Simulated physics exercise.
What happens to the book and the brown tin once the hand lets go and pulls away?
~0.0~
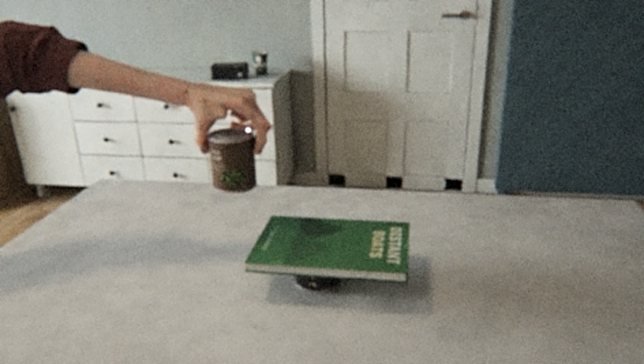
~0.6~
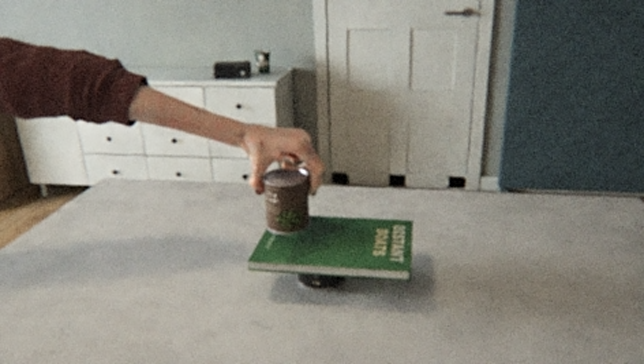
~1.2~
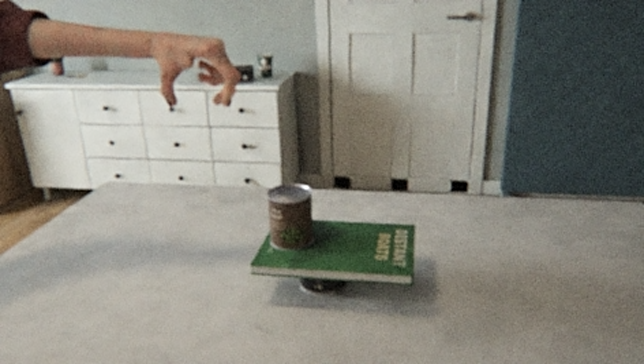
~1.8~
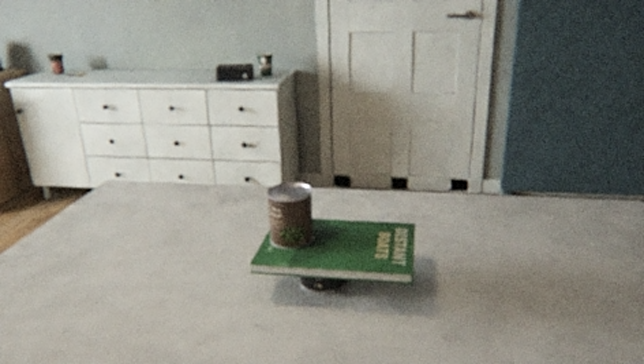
The stack keeps its balance, with the brown tin standing upright on the green book and the book still resting on the small tub.
